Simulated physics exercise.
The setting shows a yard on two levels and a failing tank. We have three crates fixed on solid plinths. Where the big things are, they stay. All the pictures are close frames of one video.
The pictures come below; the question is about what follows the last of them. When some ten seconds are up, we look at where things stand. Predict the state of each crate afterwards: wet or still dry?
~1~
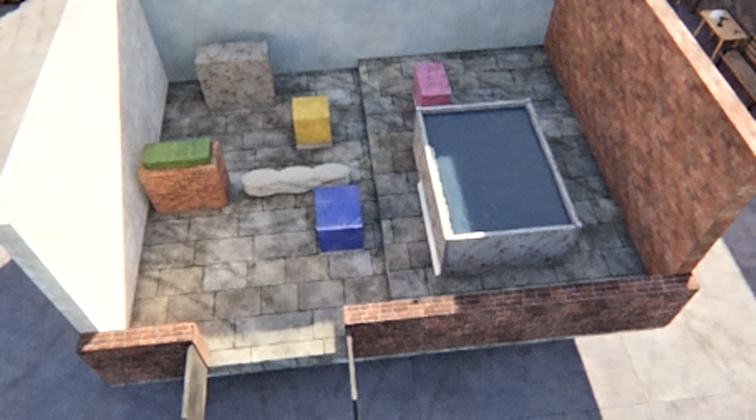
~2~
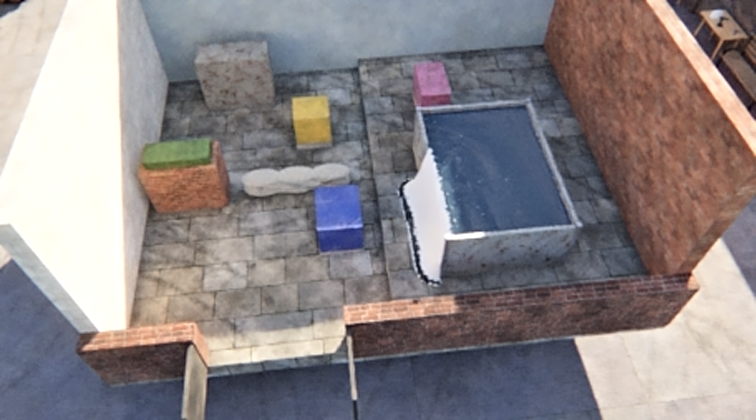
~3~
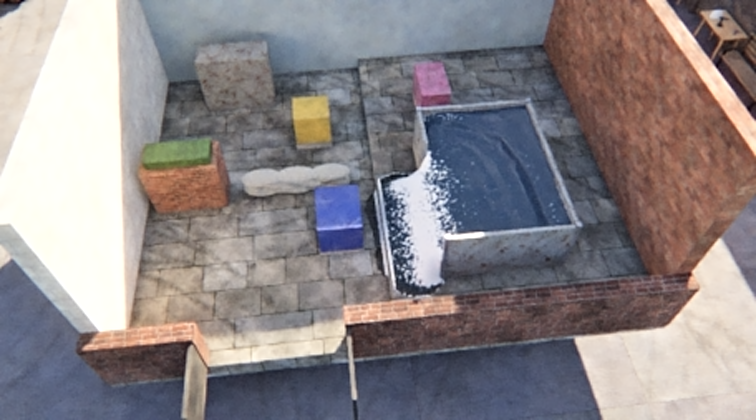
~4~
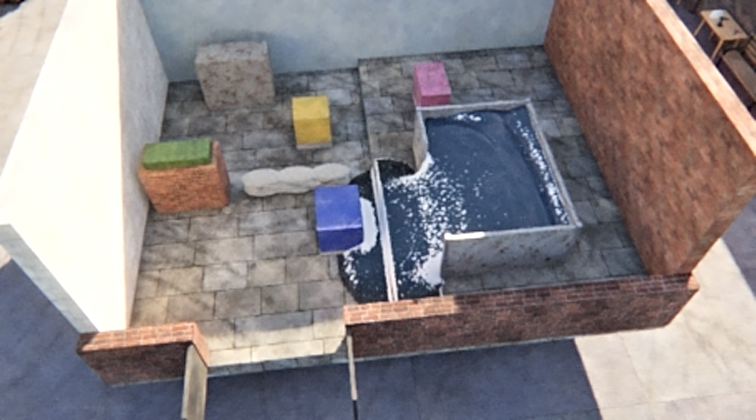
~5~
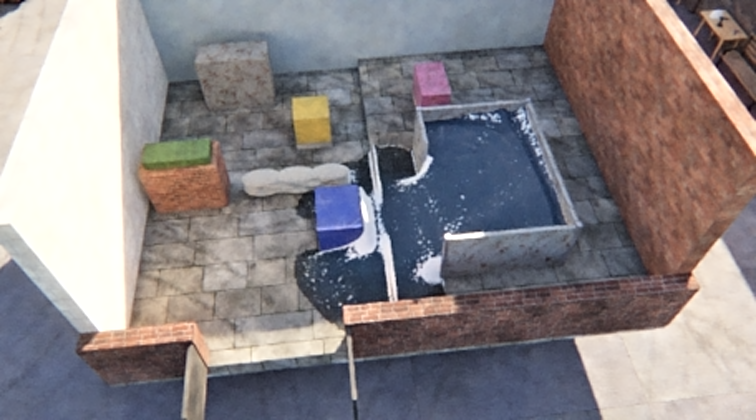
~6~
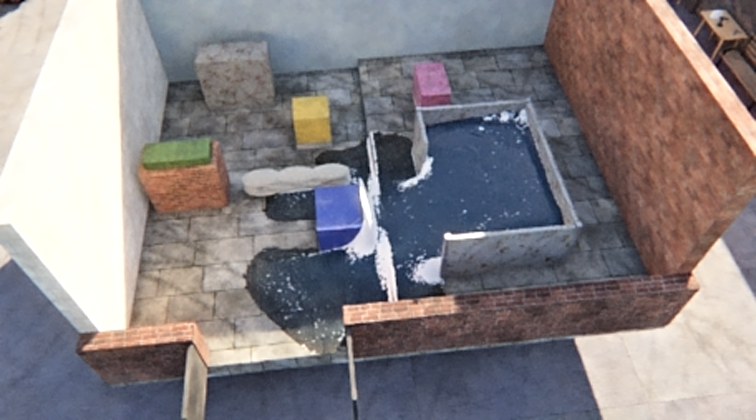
In the end the yellow crate ends up wet; the blue crate ends up wet; the pink crate ends up dry.
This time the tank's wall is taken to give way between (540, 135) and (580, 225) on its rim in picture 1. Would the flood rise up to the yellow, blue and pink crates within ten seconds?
The yellow crate is reached; the blue crate is reached; the pink crate is reached.
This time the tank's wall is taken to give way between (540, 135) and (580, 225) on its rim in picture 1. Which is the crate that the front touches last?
That is the yellow one.
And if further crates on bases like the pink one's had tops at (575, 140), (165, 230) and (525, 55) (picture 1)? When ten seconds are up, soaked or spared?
Well, the first one stays clear of it, the next one gets caught, and the final one stays clear of it.
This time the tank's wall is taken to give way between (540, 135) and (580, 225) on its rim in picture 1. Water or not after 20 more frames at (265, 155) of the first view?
Verdict: Not flooded.
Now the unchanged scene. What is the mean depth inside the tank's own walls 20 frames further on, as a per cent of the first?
Near 22 in a hundred.
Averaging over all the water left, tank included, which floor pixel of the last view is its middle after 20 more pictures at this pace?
At about (325, 220).
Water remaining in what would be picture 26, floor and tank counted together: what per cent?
Near 82 in a hundred.
A moment on, water covers 35 % of the floor; the yellow crate water round its plinth, the blue crate water round its plinth, the pink crate not reached.
Next, water covers 45 % of the floor; the yellow crate water round its plinth, the blue crate water round its plinth, the pink crate not reached.
Then, water covers 50 % of the floor; the yellow crate water round its plinth, the blue crate water round its plinth, the pink crate not reached.
Later, water covers 60 % of the floor; the yellow crate water round its plinth, the blue crate water round its plinth, the pink crate not reached.
In the end, water covers 55 % of the floor; the yellow crate was topped, the blue crate was topped, the pink crate stayed above the water.
